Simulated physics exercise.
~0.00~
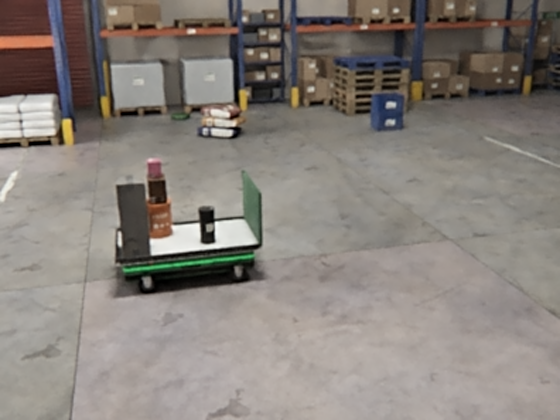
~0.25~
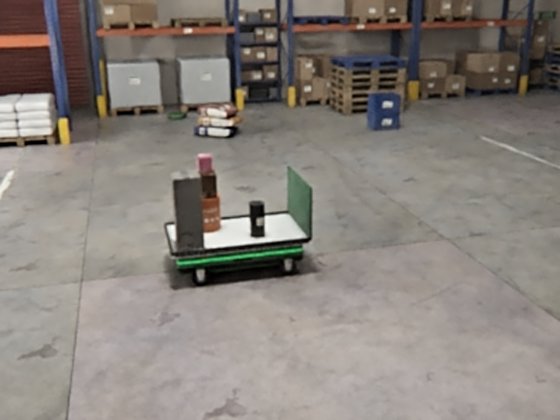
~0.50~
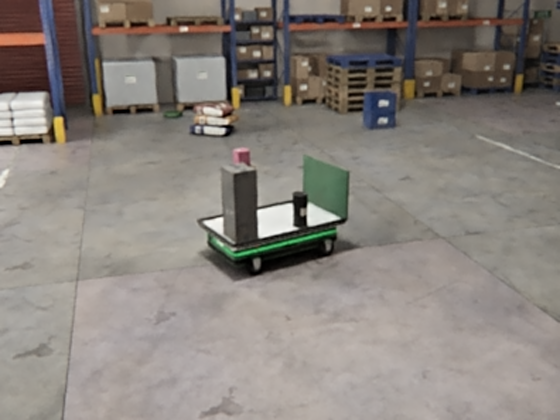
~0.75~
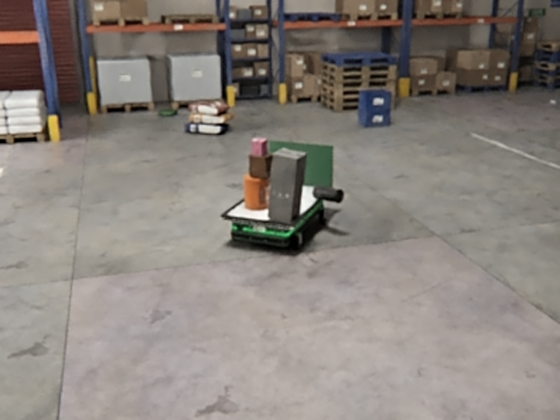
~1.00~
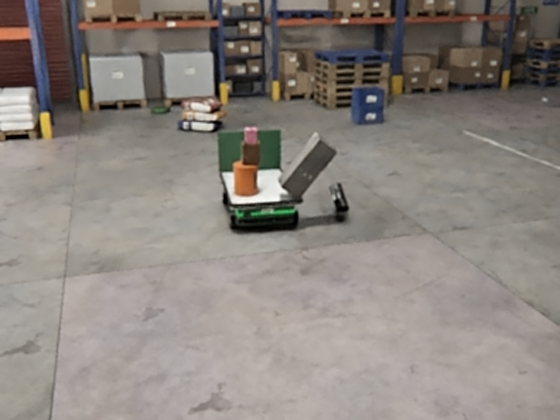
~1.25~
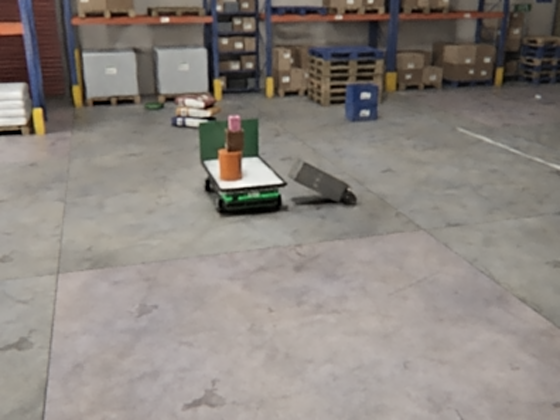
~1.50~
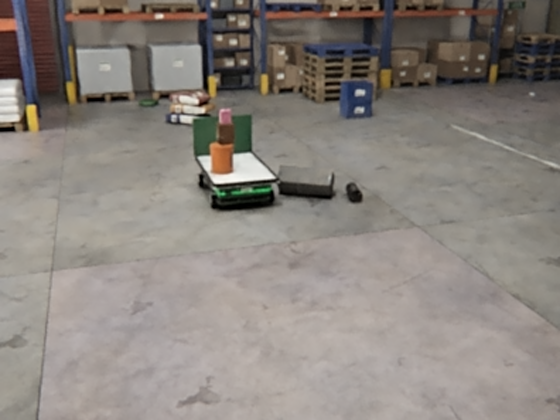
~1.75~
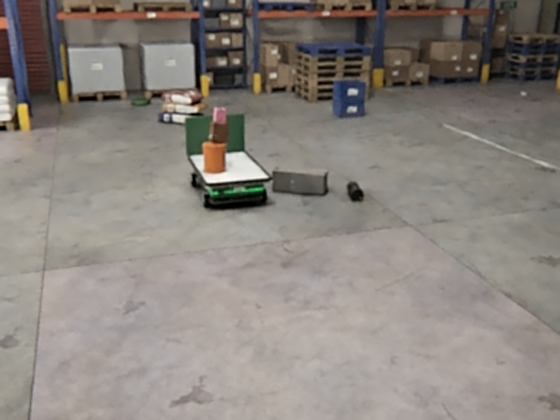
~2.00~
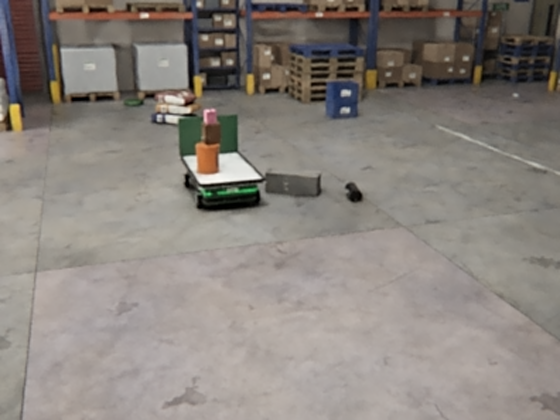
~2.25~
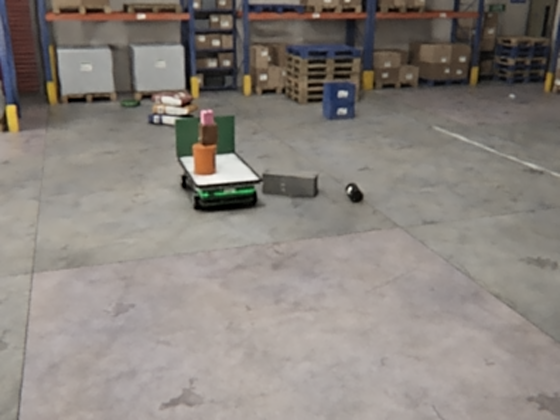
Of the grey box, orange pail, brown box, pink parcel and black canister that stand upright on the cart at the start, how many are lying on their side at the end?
Two of them are lying on their side at the end, the grey box and the black canister, both on the floor to the right of the cart.
